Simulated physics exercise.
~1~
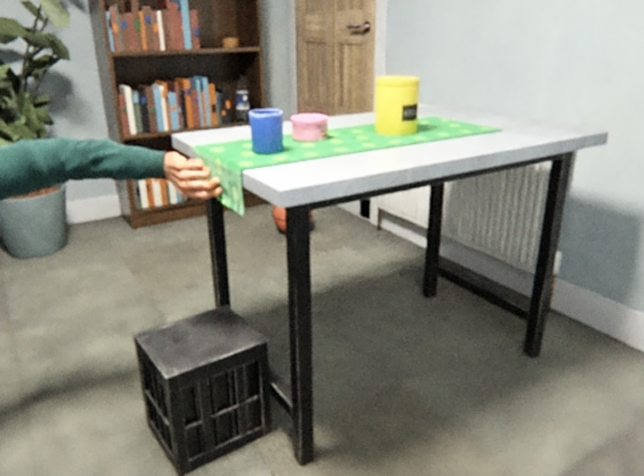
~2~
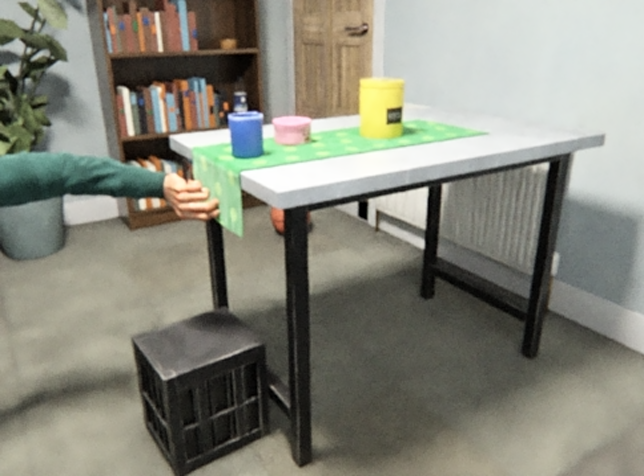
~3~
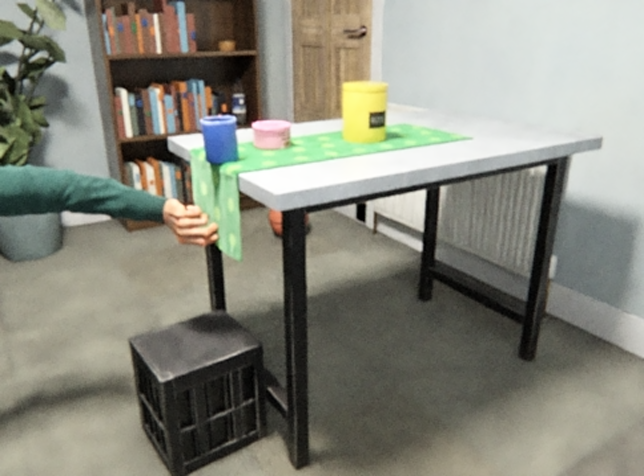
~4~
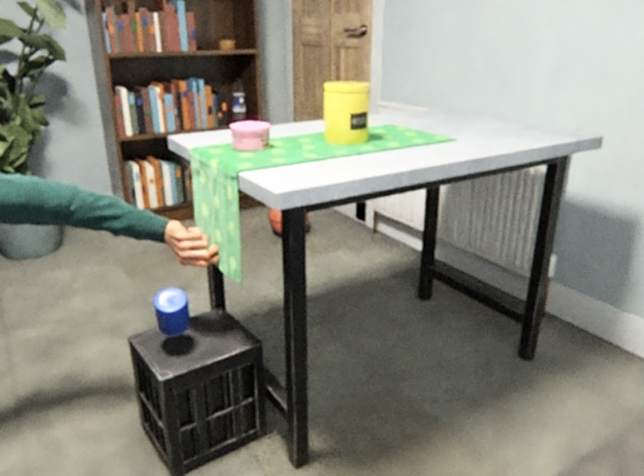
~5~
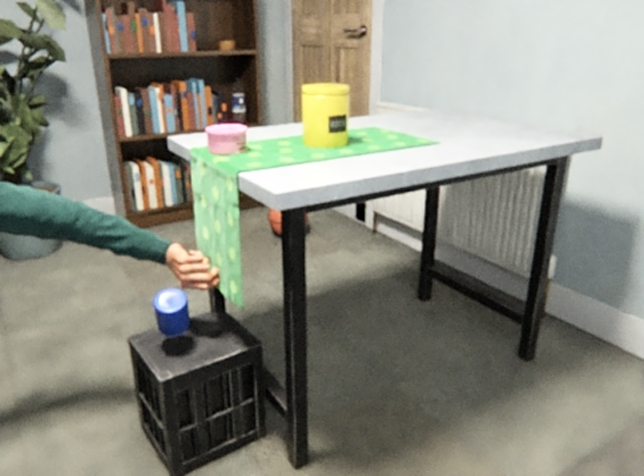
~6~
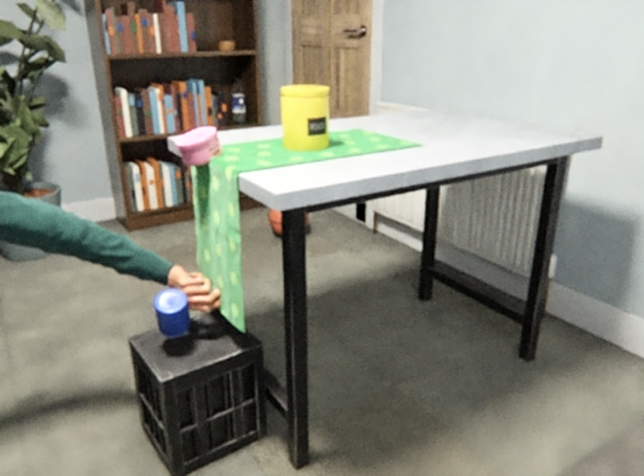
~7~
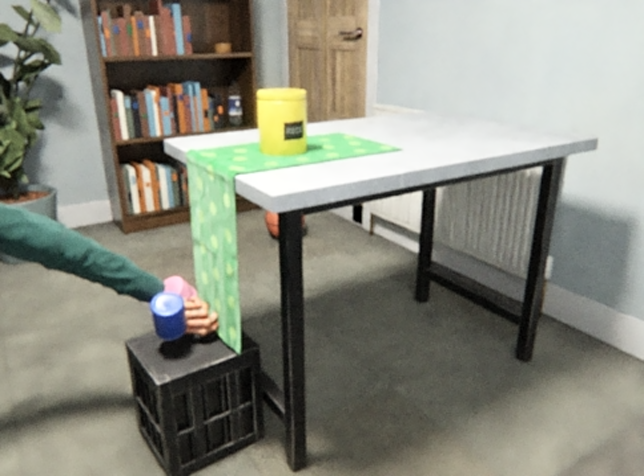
A green tablecloth was pulled down over the left end of a desk by a hand, carrying everything on it leftward. The blue mug dropped onto the black crate, then the pink tub followed, while the yellow canister stayed upright on the desk.
